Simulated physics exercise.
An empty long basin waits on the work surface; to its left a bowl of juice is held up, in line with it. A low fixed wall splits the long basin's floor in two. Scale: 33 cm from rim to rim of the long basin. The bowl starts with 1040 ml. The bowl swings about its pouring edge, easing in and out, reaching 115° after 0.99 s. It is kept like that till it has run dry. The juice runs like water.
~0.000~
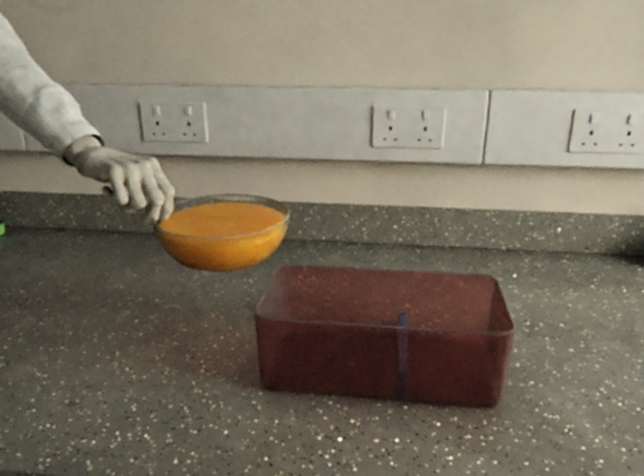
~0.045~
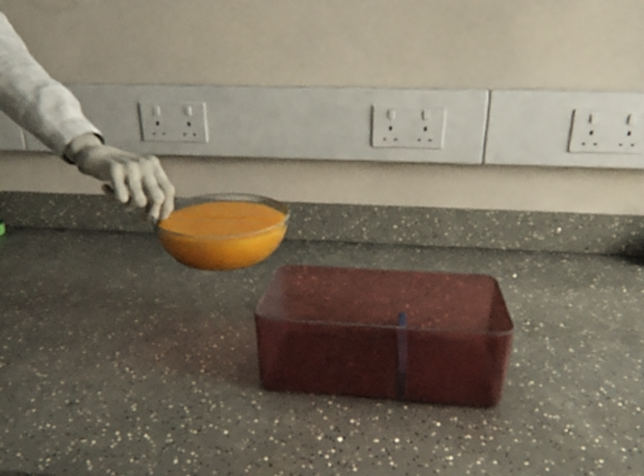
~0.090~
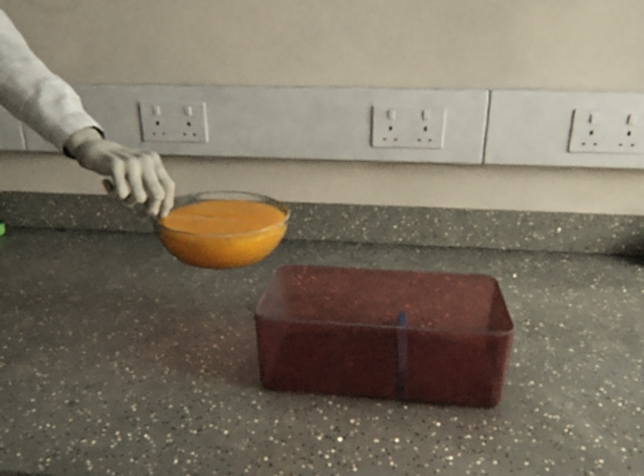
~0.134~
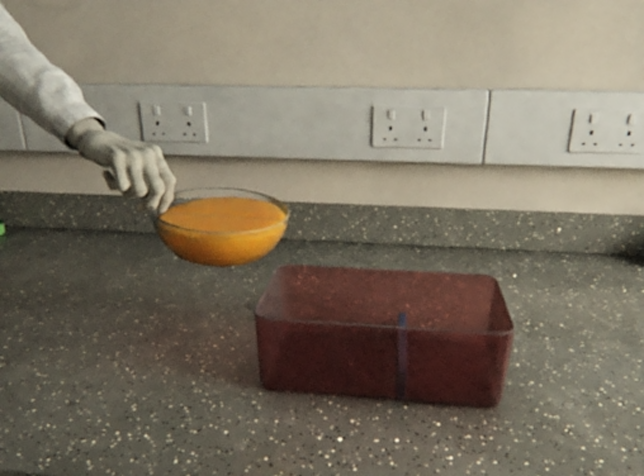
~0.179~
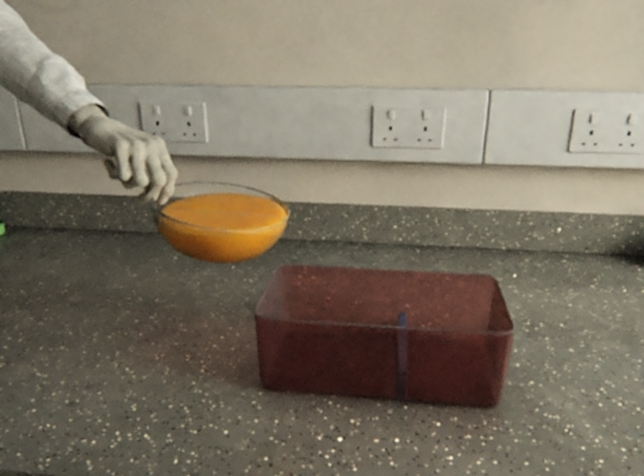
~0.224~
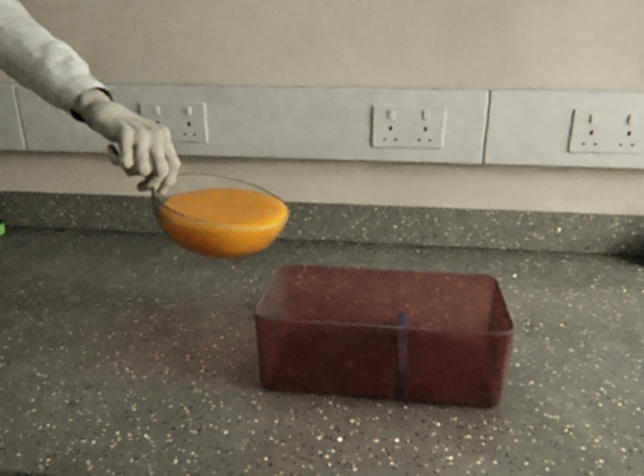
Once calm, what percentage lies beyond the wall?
Roughly 16 per cent is past the wall.
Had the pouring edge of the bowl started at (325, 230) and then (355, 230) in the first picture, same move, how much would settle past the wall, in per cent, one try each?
First 50, then 65 per cent.
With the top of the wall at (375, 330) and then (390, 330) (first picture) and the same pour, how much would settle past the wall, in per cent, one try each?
First 40, then 10 per cent.
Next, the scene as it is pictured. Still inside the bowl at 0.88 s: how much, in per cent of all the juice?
Near 0 in a hundred.
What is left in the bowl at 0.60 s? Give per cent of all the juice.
Near 30 in a hundred.
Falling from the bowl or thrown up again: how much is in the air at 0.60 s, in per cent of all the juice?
Some 50 per cent.
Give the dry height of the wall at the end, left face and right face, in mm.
Left about 14 mm, right about 32 mm.
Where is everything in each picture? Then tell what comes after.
In the first picture, tilt 0°; pouring edge (287, 218); surface from (164, 217) to (286, 222); the long basin's rim runs from (267, 289) to (505, 303); the wall's top is at (403, 341).
In the second picture, tilt 1°; pouring edge (287, 218); surface from (164, 217) to (286, 222).
In the third picture, tilt 2°; pouring edge (287, 218); surface from (163, 215) to (286, 221).
In the fourth picture, tilt 5°; pouring edge (287, 218); surface from (163, 212) to (285, 218).
In the fifth picture, tilt 9°; pouring edge (287, 218); surface from (164, 206) to (286, 215).
In the sixth picture, tilt 14°; pouring edge (287, 218); surface from (164, 200) to (287, 213); 1 per cent is over the edge.
Then, 0.60 s in, the tilt is 77° and 29 per cent is still to pour, 20 is left of the wall and 0 right of it.
Then, 0.88 s in, the tilt is 112° and 0 per cent is still to pour, 89 is left of the wall and 6 right of it.
Then, 1.17 s in, the tilt is 115° and 0 per cent is still to pour, 86 is left of the wall and 9 right of it.
Then, 1.49 s in, the tilt is 115° and 0 per cent is still to pour, 80 is left of the wall and 16 right of it.
Finally, 80 per cent lies left of the wall, 16 right of it and 5 outside.
